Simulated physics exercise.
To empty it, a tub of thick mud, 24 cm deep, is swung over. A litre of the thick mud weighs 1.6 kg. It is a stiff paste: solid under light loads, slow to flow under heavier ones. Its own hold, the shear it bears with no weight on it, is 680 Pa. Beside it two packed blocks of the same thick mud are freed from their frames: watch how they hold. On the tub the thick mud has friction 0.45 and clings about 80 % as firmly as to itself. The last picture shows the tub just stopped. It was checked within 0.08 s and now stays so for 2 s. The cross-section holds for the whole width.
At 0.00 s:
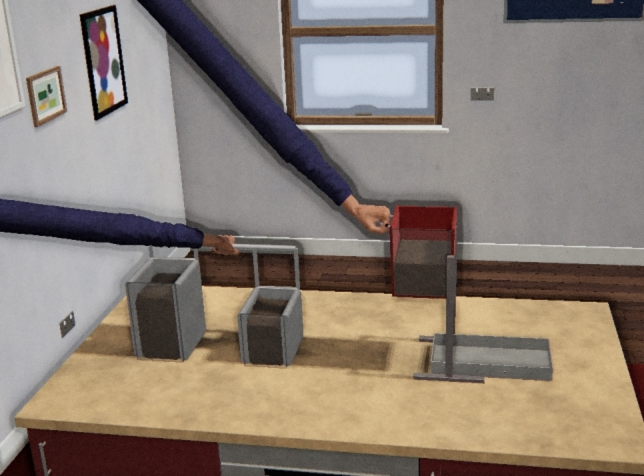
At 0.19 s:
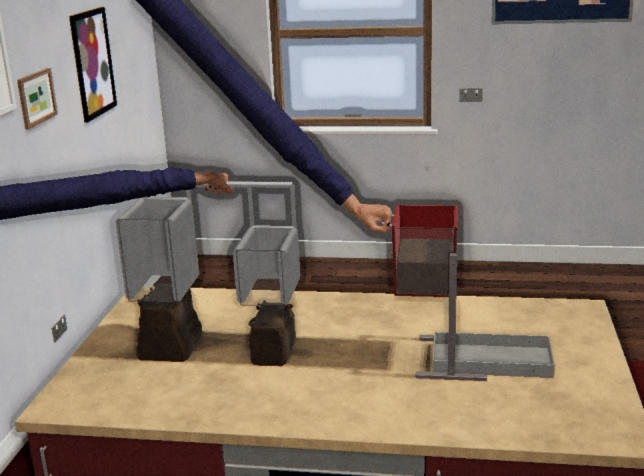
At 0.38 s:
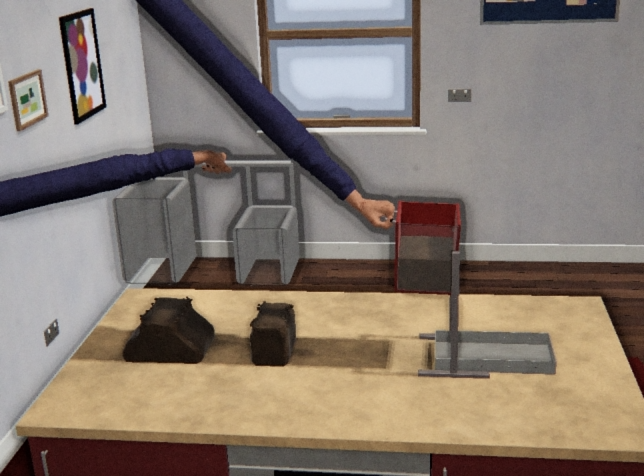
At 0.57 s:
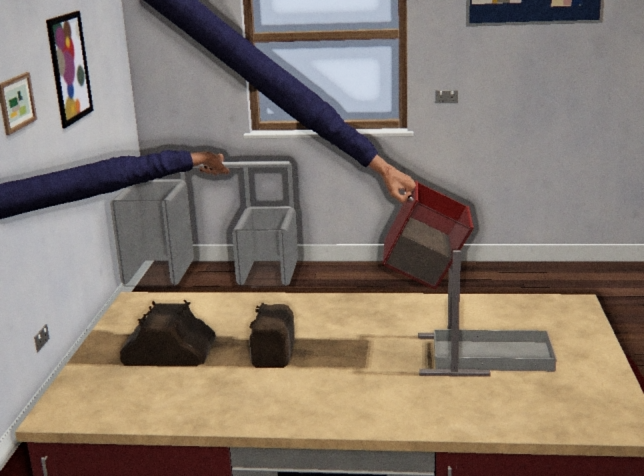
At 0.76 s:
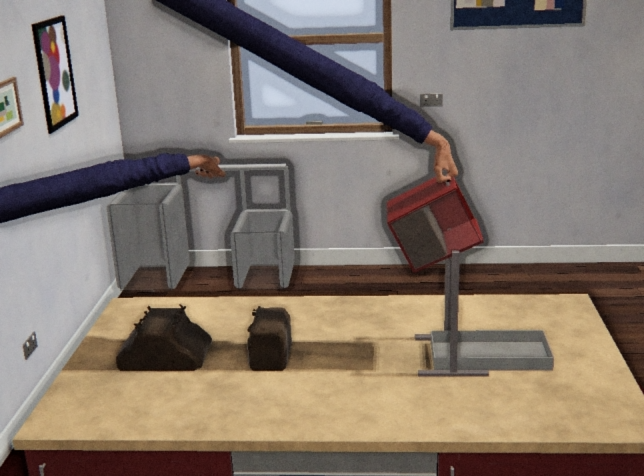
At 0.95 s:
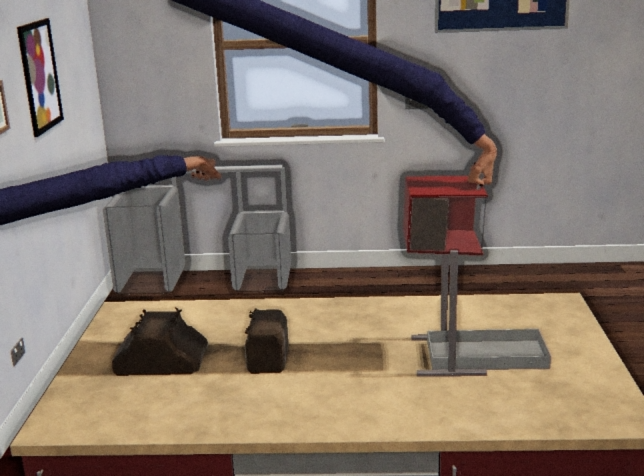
Two grey moulds rise in a sleeved hand off dark mud blocks on a pale-topped red counter, seen from slightly above in a grey-walled room with a window. The taller left block slumps and spreads while the right one keeps its shape, and the moulds move behind them. At right, another hand swings a red tub of mud clockwise onto its side above a grey stand and tray, as the camera drifts.
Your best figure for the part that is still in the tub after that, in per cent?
It comes to some 100 %.
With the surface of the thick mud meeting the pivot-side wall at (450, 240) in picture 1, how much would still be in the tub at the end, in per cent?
Then about 70 %.
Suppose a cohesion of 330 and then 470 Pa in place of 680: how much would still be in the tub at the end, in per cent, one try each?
In turn about 70 %, 100 %.
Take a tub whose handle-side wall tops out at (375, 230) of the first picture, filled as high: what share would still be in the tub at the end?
It would be near 80 %.
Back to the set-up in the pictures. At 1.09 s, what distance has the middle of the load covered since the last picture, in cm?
Roughly 2 cm.
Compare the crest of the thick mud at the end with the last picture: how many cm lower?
Some 4 cm.
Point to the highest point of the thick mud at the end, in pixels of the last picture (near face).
At about (437, 211).
After 1.09 s, the tub is at 93 degrees and holds 100 %.
After 1.26 s, the tub is at 93 degrees and holds 100 %.
After 1.43 s, the tub is at 93 degrees and holds 100 %.
After 1.60 s, the tub is at 93 degrees and holds 100 %.
After 2.95 s, at the end, the tub is at 93 degrees and holds 100 %.
